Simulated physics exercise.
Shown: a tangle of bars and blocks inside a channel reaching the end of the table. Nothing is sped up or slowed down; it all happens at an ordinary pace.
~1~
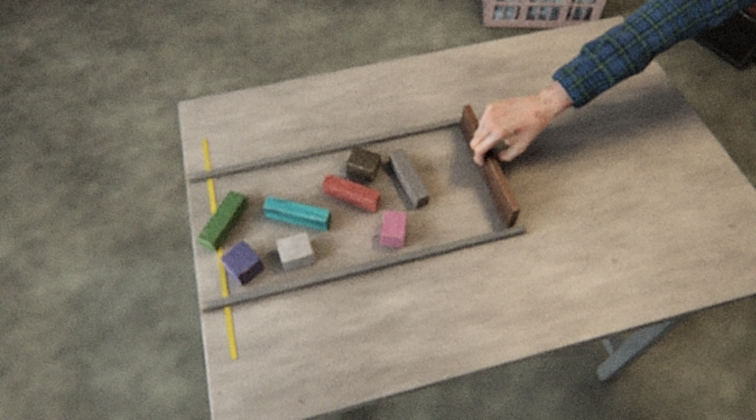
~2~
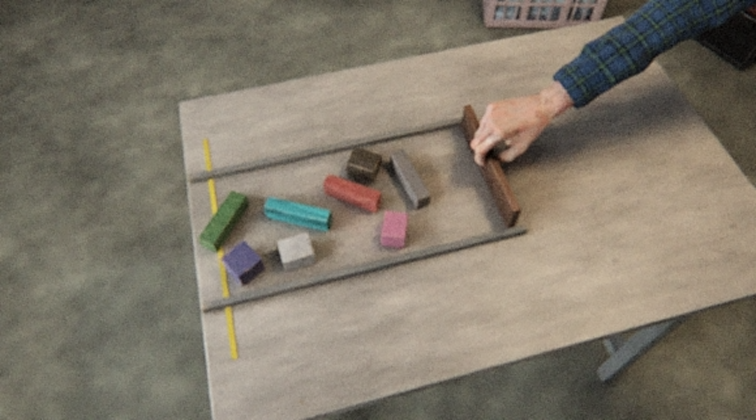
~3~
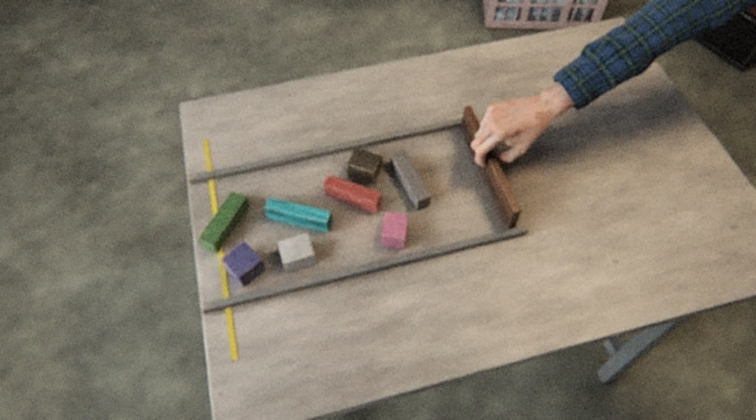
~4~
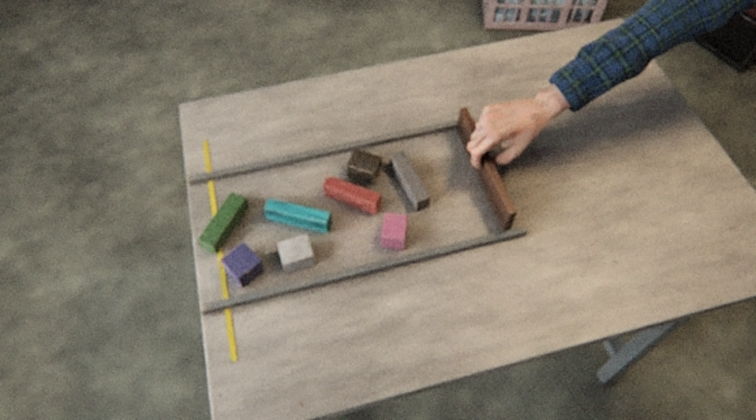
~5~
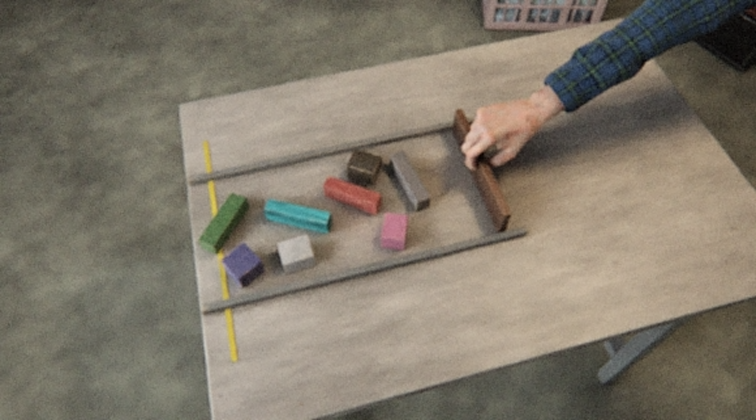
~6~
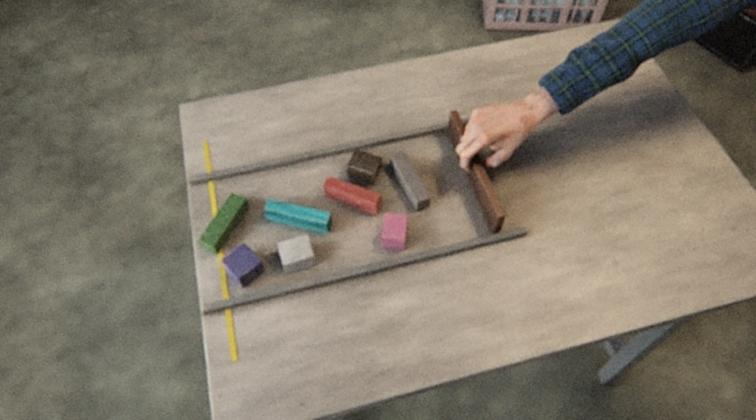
A hand in a plaid sleeve holds a dark brown board at the right end of a channel on a wooden table, seen from above at an angle by a still camera. Between the rails lie green, turquoise, red and grey bars and blue, white, pink and black blocks, with yellow tape at left. The hand slides the board slightly left, while the pieces stay put.
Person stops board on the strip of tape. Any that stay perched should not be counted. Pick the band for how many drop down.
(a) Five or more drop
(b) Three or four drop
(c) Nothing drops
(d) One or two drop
Answer: A.
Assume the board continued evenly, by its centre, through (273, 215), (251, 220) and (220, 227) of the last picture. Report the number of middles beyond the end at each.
In order, that gives 0, then 2, then 5.
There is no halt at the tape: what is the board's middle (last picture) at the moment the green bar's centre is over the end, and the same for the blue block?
The middle would be close to (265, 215) and then close to (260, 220).
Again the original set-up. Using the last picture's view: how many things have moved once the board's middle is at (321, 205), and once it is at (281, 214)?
Answer - first 6, then 8.
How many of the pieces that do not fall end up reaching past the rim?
It would come to 1.
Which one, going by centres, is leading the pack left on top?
Black block.
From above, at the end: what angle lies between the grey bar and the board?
Near 0 degrees.
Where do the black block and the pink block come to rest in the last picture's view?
In the last picture the black block sits around (187, 195) and the pink block around (210, 281).
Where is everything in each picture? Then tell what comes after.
Green bar (224, 221); blue block (243, 263); white block (296, 252); board (488, 165); tape (218, 236), in the first picture.
Blue block (243, 264); black block (364, 165), in the second picture.
White block (297, 253); pink block (395, 230), in the third picture.
Green bar (224, 222); turquoise stick (298, 216), in the fourth picture.
Blue block (243, 266); board (479, 169), in the fifth picture.
Green bar (224, 223); blue block (243, 266); white block (297, 254); board (474, 170); tape (218, 238), in the sixth picture.
Soon after, none off yet; green bar at rest near (224, 223); blue block at rest near (243, 266); white block at rest near (297, 254).
Then, none off yet; green bar at rest near (222, 223); blue block moving near (235, 270); white block moved about its own width near (271, 269).
By the end, the number that fall off is five or more; fallen, red bar, turquoise stick, white block, blue block and green bar.
